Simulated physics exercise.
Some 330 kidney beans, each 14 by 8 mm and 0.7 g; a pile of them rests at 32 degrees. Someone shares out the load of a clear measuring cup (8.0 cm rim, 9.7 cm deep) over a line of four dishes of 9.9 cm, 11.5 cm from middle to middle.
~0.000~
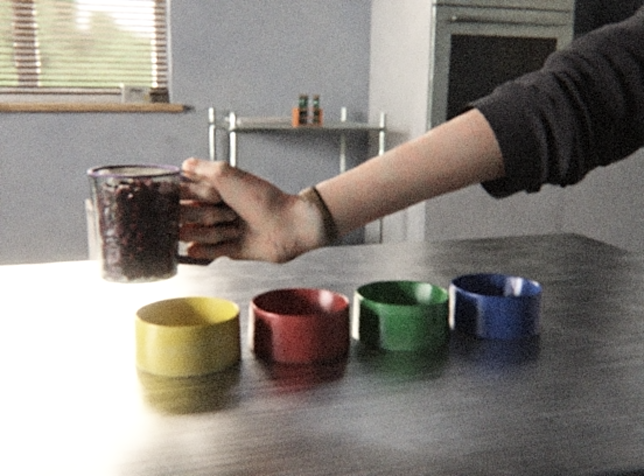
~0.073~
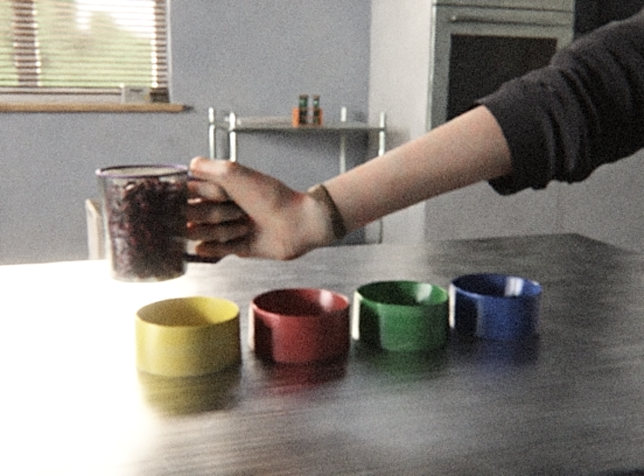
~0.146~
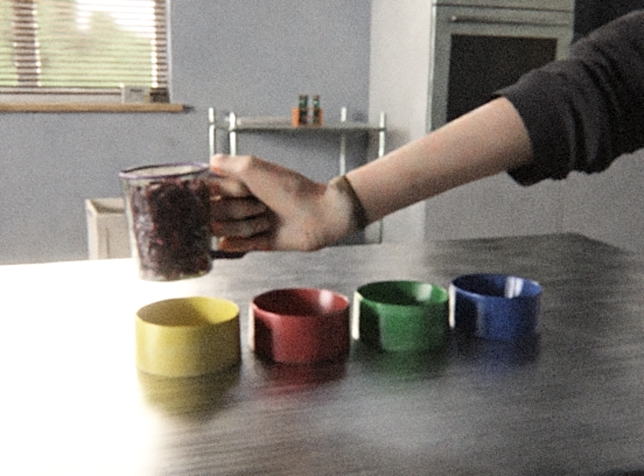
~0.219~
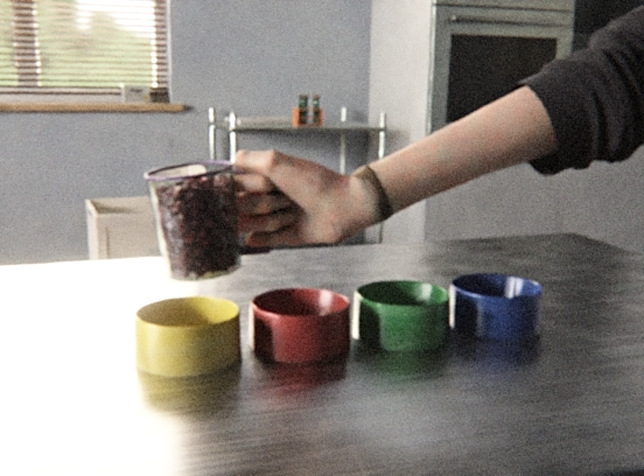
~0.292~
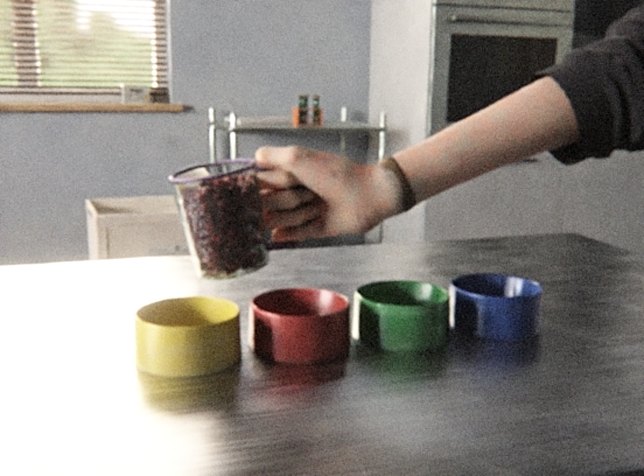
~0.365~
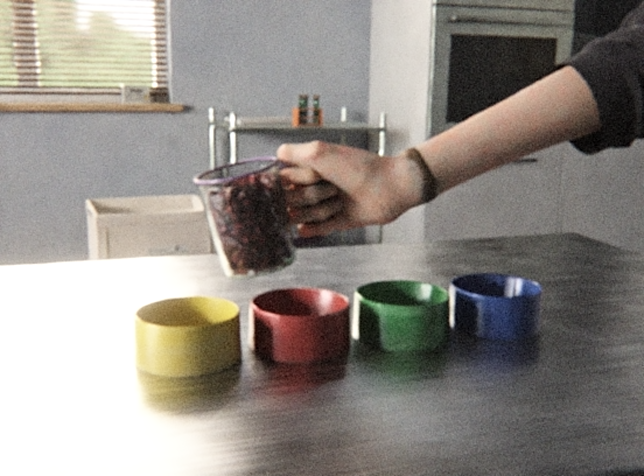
A hand moves a clear cup of dark beans rightward above four colored dishes, tilting it slightly.
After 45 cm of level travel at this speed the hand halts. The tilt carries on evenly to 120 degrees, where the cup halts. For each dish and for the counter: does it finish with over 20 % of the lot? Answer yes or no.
Red no, blue yes, green no, yellow no, counter no.
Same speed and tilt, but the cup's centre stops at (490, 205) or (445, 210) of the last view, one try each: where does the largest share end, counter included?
Most goes to: Green; green.
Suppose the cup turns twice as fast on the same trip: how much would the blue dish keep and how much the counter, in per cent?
In that case blue 80, counter 10.
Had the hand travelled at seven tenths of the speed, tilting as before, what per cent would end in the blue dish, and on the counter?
In that case blue 100, counter 0.
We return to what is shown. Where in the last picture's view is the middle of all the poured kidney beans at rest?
At about (495, 297).
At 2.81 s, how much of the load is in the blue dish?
Some 95 per cent.
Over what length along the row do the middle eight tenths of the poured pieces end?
Roughly 6 cm.
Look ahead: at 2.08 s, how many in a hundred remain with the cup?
Roughly 90 per cent.
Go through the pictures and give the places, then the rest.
The first picture shows cup at (137, 223), tilt 0 degrees, lip at (90, 172), moved 0.0 cm; middle of the pieces at (142, 230); yellow dish at (187, 312); red dish at (300, 302); green dish at (402, 293); blue dish at (496, 285).
The second picture shows cup at (146, 223), tilt 1 degrees, lip at (98, 173), moved 0.8 cm; middle of the pieces at (151, 229).
The third picture shows cup at (170, 222), tilt 4 degrees, lip at (121, 175), moved 3.0 cm; middle of the pieces at (175, 228).
The fourth picture shows cup at (197, 221), tilt 8 degrees, lip at (146, 177), moved 5.5 cm; middle of the pieces at (202, 226).
The fifth picture shows cup at (223, 219), tilt 11 degrees, lip at (171, 179), moved 8.1 cm; middle of the pieces at (229, 225).
The sixth picture shows cup at (249, 218), tilt 14 degrees, lip at (196, 182), moved 10.6 cm; middle of the pieces at (255, 223); yellow dish at (187, 312); red dish at (300, 302); green dish at (402, 293); blue dish at (496, 285). Its pace works out near 45 degrees a second; the hand travels 35 cm a second.
Then, at 1.40 s, tilt 63 degrees; cup holds 100 %.
After 2.08 s, tilt 96 degrees; cup holds 90 %, blue 10 %.
Then, at 2.81 s, tilt 120 degrees; cup holds 5 %, blue 95 %.
In the end, at 3.3 s, red 0 %, blue 100 %, green 0 %, yellow 0 %, counter 0 %.
